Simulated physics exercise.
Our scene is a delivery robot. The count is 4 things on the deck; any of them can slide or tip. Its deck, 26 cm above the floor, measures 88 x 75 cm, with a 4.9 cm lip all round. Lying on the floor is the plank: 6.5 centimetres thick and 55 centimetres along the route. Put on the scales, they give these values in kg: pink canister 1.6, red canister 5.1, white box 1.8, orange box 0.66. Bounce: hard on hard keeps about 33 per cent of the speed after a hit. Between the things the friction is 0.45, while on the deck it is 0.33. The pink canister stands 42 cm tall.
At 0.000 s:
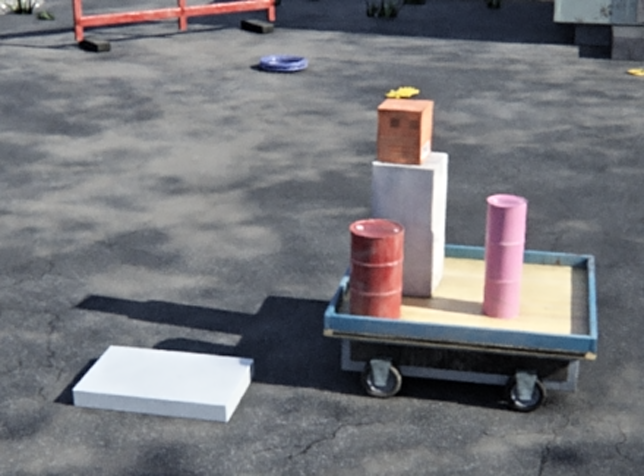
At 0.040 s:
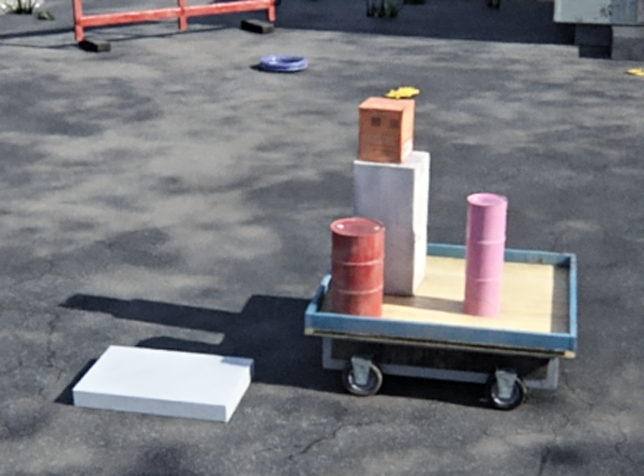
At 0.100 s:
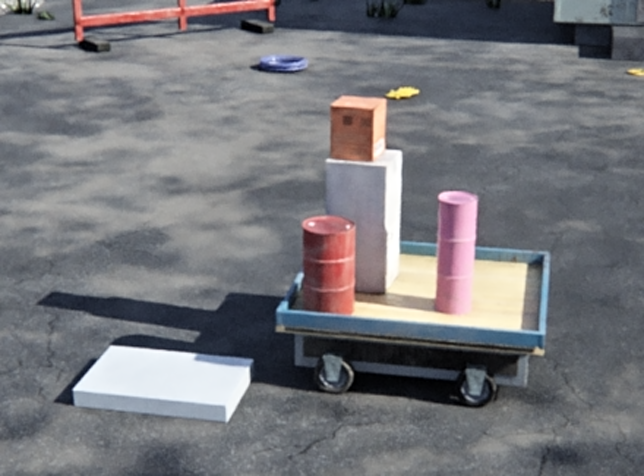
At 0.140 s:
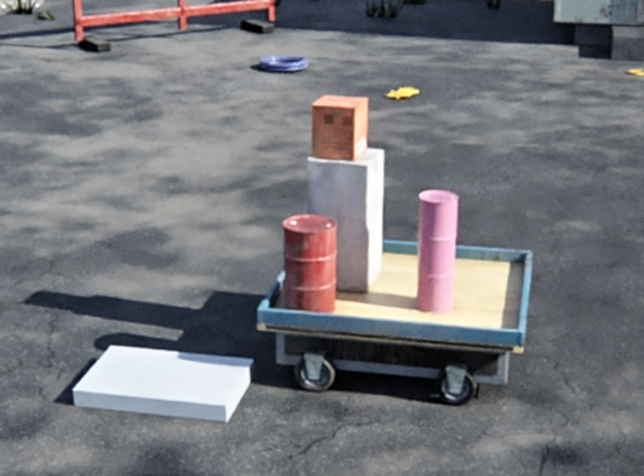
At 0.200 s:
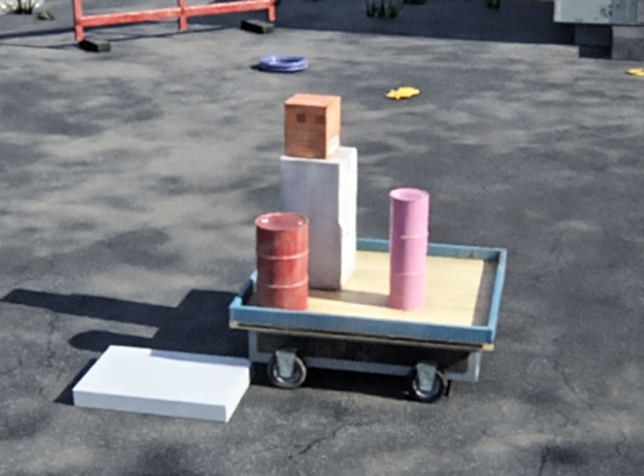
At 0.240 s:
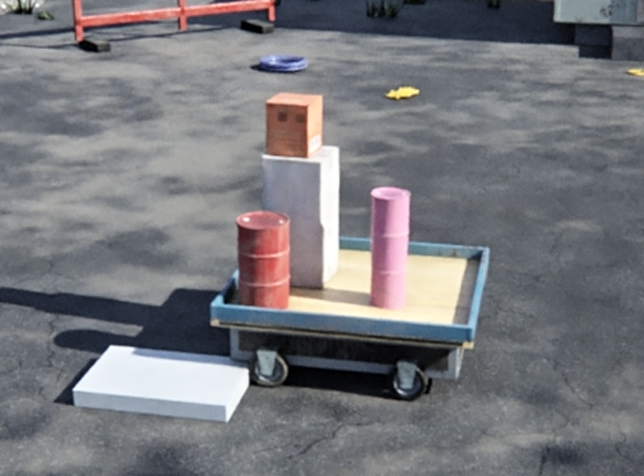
On a sunlit asphalt lot, a flat wheeled cart carrying a red canister, a pink canister and an orange box stacked on a tall white box rolls steadily left, drawing close to a white plank lying on the ground.
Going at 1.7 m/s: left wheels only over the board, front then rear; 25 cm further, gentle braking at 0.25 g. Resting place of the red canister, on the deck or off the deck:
On the deck.
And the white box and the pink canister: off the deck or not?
Well, the white box is out of bounds, and the pink canister is still in bounds.
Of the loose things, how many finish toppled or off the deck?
The number here is 4.
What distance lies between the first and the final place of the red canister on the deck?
Start to finish, roughly 40 cm.
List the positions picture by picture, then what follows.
In the first picture, 0 cm covered; red canister (376, 271); pink canister (504, 257).
In the second picture, 7 cm covered; orange box (386, 130); pink canister (484, 256).
In the third picture, 17 cm covered; white box (363, 220); orange box (358, 128).
In the fourth picture, 24 cm covered; pink canister (436, 252); white box (345, 218).
In the fifth picture, 34 cm covered; orange box (312, 126); pink canister (408, 250).
In the sixth picture, 41 cm covered; red canister (264, 263); white box (301, 215).
Around 0.54 s, 92 cm covered; red canister at 32° to upright near (164, 191); orange box at 25° to upright; white box at 27° to upright.
Around 0.84 s, 143 cm covered; orange box now off the deck; red canister on its side near (82, 237); white box at 54° to upright.
Around 1.24 s, 206 cm covered; white box now off the deck; red canister on its side; pink canister at 35° to upright.
Around 1.64 s, 236 cm covered; red canister on its side; pink canister on its side.
Finally (2.5 s), off the deck, white box and orange box; on their side or leaning hard on the deck, pink canister and red canister.
